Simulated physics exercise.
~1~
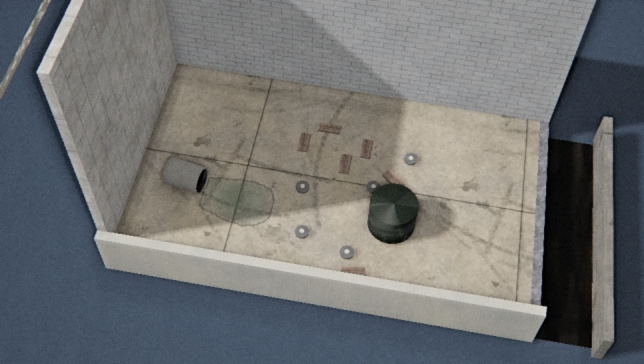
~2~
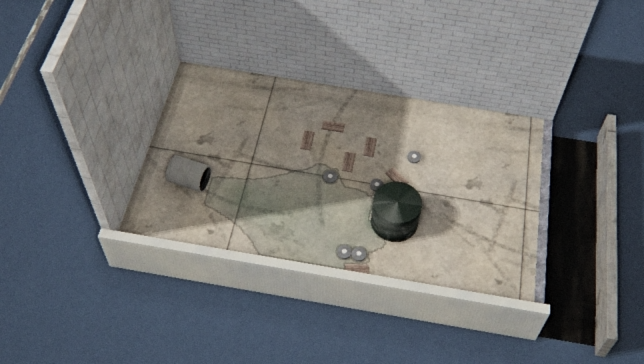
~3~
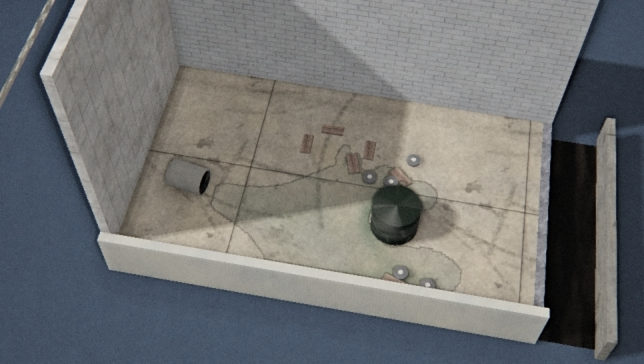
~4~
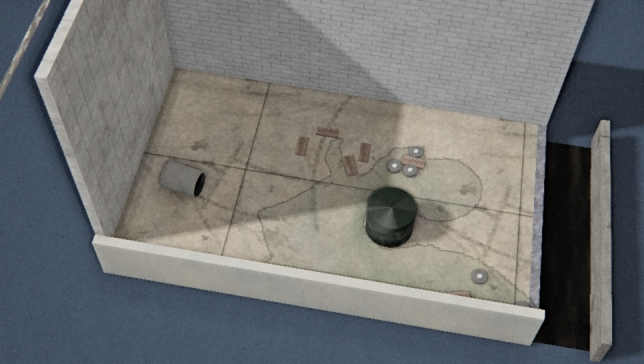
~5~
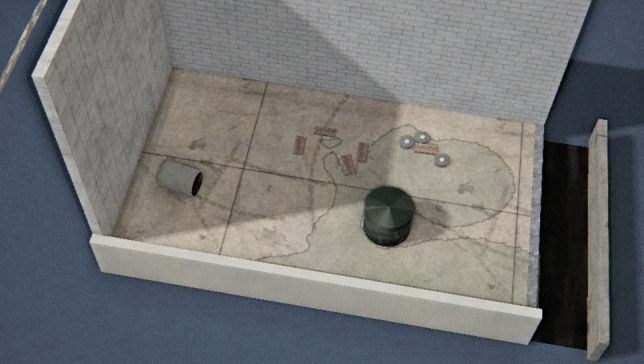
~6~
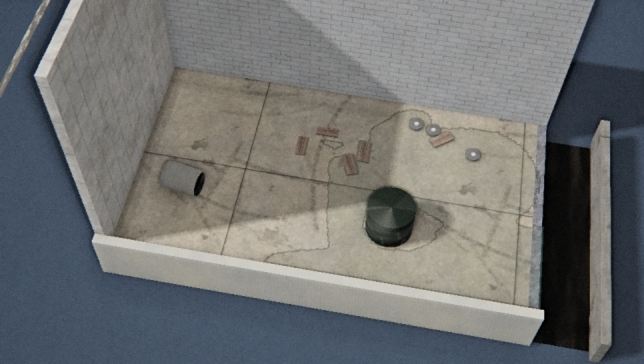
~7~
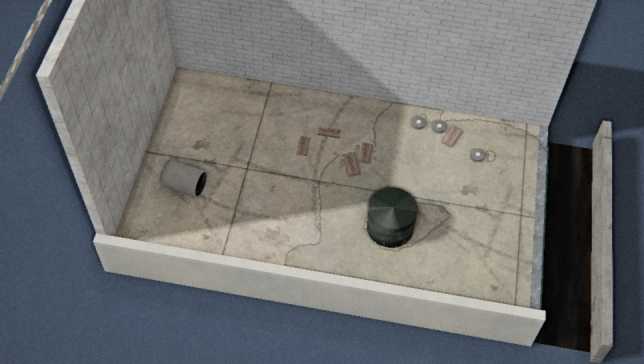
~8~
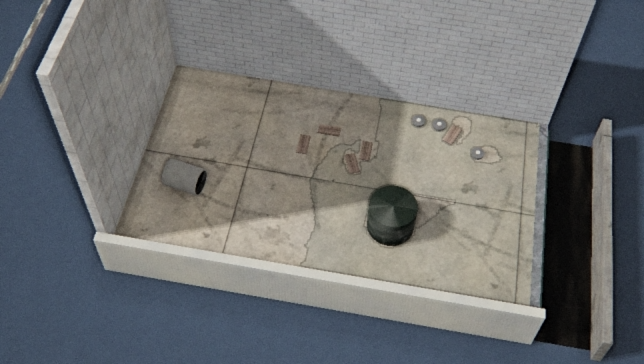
At the start, a tipped grey drum lies on the left of a walled concrete floor, with silvery round lids, small reddish-brown boards and an upright dark green tank to its right. A greenish puddle spills from the drum's mouth and spreads quickly rightward around the tank. The water carries the lids along, some sliding toward the near right and others toward the far right, while one board also shifts right. The flow then drains toward the right edge, and some lids disappear from view. Finally, three lids rest near a board at the back right, among fading wet outlines.
